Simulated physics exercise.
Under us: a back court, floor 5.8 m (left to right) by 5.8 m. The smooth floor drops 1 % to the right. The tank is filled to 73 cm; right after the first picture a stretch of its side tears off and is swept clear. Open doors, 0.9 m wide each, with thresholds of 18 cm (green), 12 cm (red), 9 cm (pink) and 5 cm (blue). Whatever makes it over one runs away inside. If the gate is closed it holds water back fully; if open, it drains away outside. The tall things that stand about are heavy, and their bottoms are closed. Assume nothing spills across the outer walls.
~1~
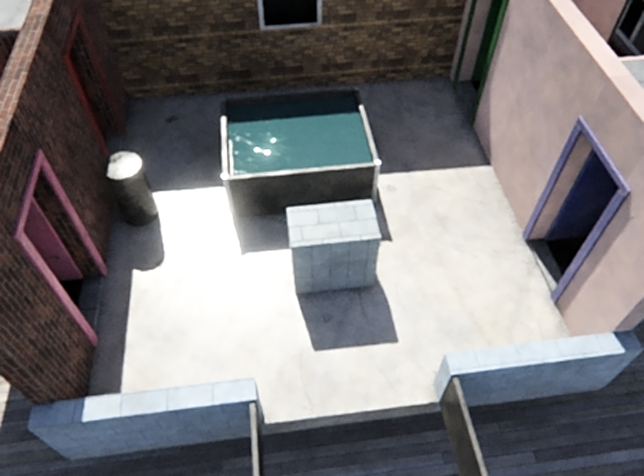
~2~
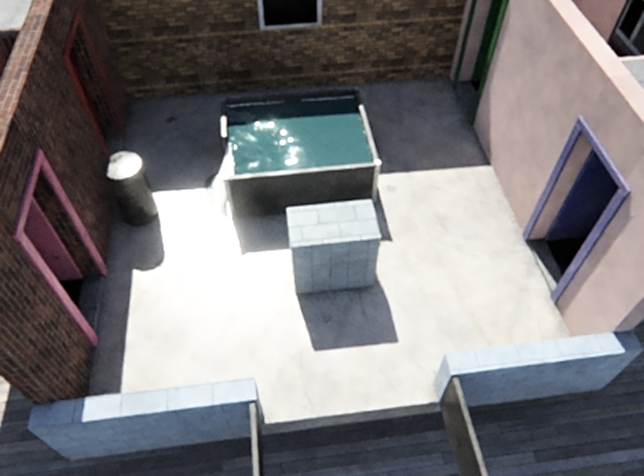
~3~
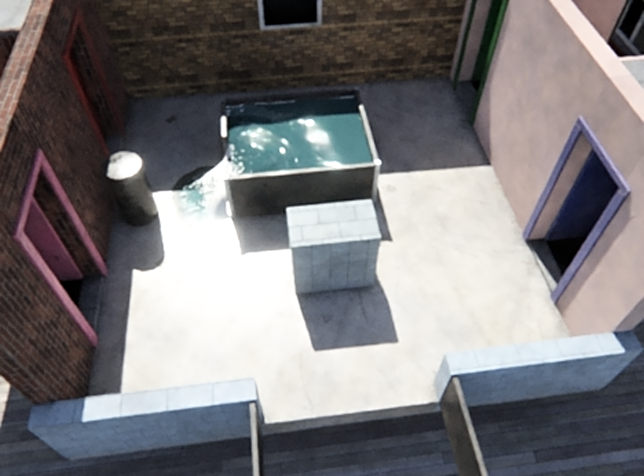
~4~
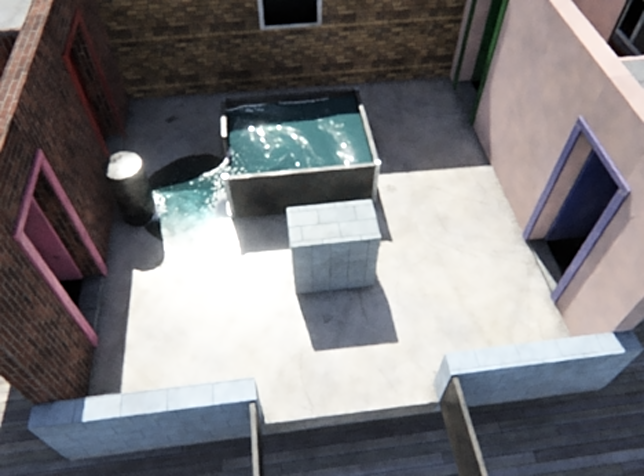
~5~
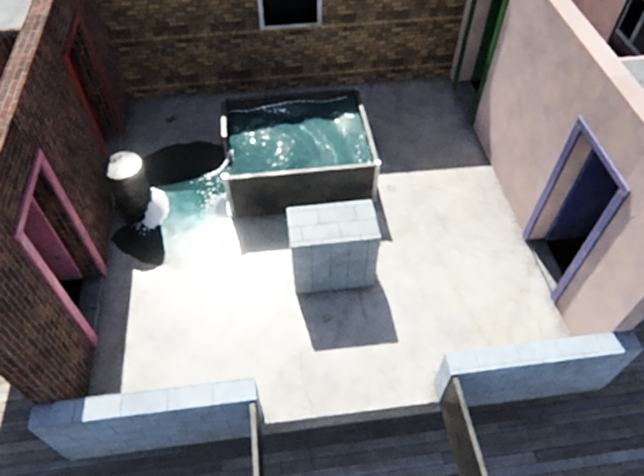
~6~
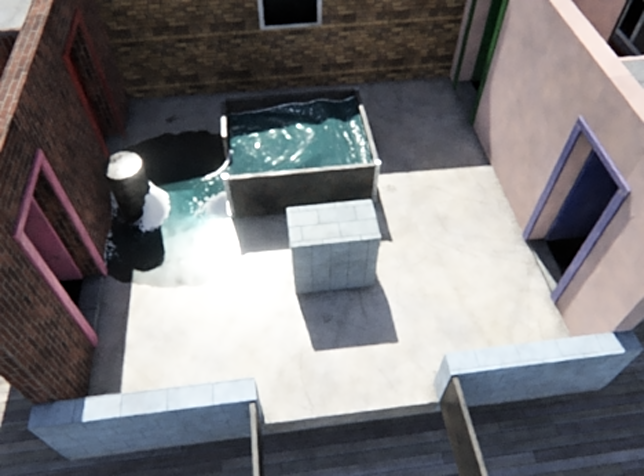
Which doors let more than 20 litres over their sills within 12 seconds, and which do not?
In 12 seconds, the green door stays within 20 litres; the red door lets more through; the pink door lets more through; the blue door lets more through.
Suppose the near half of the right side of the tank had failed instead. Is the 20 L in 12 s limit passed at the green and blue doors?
Versus the limit - green: Within, blue: Exceeded.
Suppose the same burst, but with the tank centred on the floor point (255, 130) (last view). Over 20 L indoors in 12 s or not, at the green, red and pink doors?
Then: Green under, red past it, pink below.
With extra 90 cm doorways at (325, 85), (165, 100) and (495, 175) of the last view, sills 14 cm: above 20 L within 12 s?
Check each in turn: The first fails, the second succeeds, the third fails.
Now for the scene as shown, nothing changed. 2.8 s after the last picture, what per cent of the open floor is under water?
Roughly 55 % of the floor.
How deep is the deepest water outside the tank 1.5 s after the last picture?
Around 38 centimetres.
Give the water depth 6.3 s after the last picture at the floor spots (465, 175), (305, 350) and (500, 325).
Reading - approx. 7 / 5 / 6 cm.
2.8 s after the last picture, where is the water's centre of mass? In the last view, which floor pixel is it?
At about (239, 204).
Then, 0.7 s after the last picture water covers 20 % of the floor and is deepest (45 cm) near (165, 210); green door not reached, red door 26 cm at the sill, 22 L in, pink door 19 cm at the sill, 5 L in, blue door not reached.
Then, 1.5 s after the last picture water covers 25 % of the floor and is deepest (38 cm) near (102, 422); green door not reached, red door 25 cm at the sill, 84 L in, pink door 18 cm at the sill, 38 L in, blue door not reached.
Then, 2.8 s after the last picture water covers 55 % of the floor and is deepest (26 cm) near (165, 210); green door not reached, red door 18 cm at the sill, 135 L in, pink door 13 cm at the sill, 64 L in, blue door not reached.
Then, 6.3 s after the last picture water covers 85 % of the floor and is deepest (14 cm) near (165, 210); green door 12 cm at the sill, 0 L in, red door 10 cm at the sill, 166 L in, pink door 10 cm at the sill, 80 L in, blue door 11 cm at the sill, 44 L in.
Then, 11.3 s after the last picture water covers 100 % of the floor and is deepest (10 cm) near (567, 364); green door 9 cm at the sill, 0 L in, red door 5 cm at the sill, 166 L in, pink door 4 cm at the sill, 81 L in, blue door 9 cm at the sill, 113 L in.
